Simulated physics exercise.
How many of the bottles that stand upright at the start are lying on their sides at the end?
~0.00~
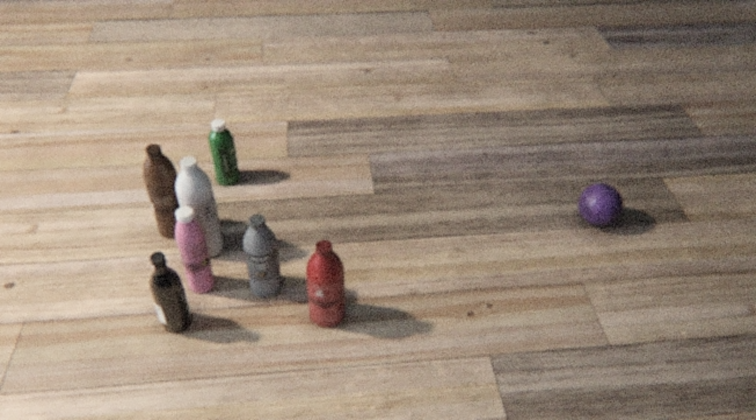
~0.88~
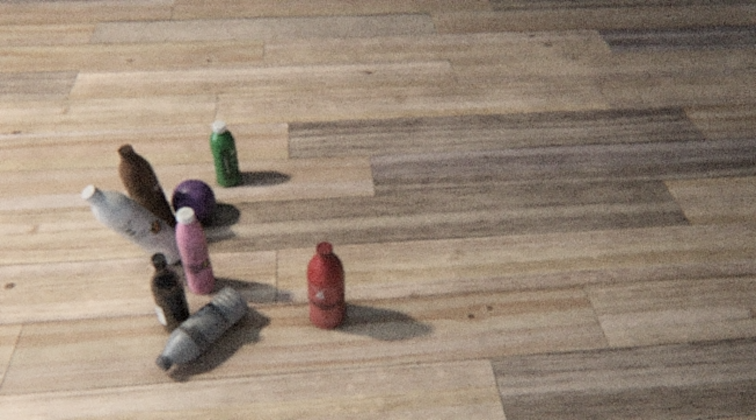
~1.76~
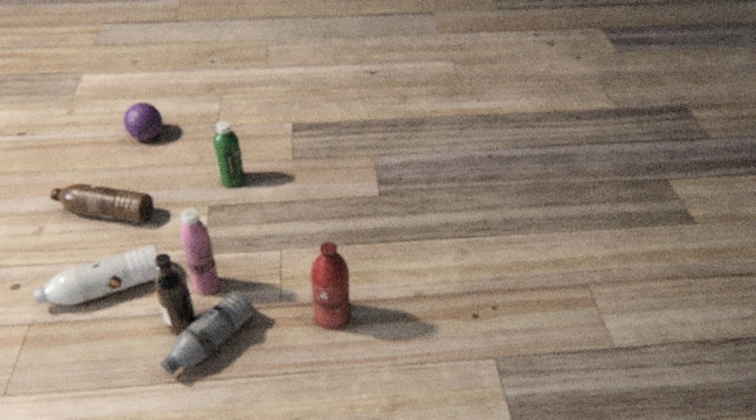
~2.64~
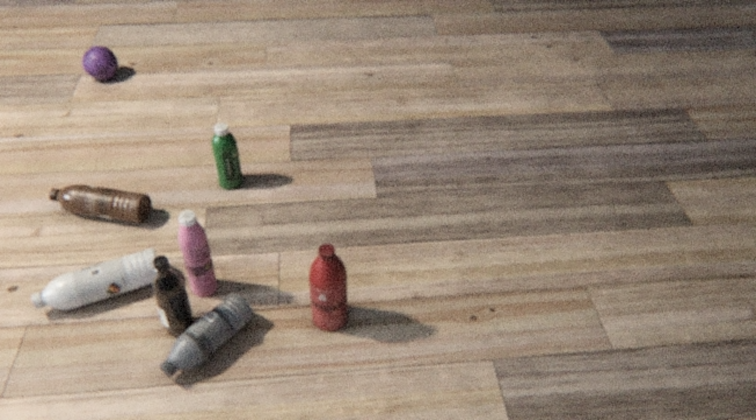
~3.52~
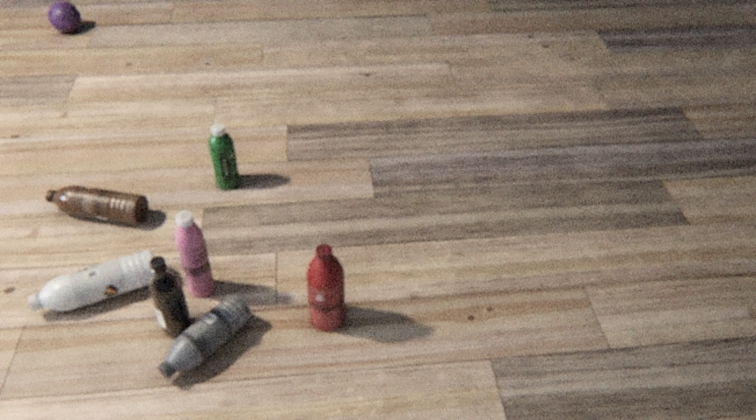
Three of the bottles end up lying on their sides, namely the brown, white and grey ones.
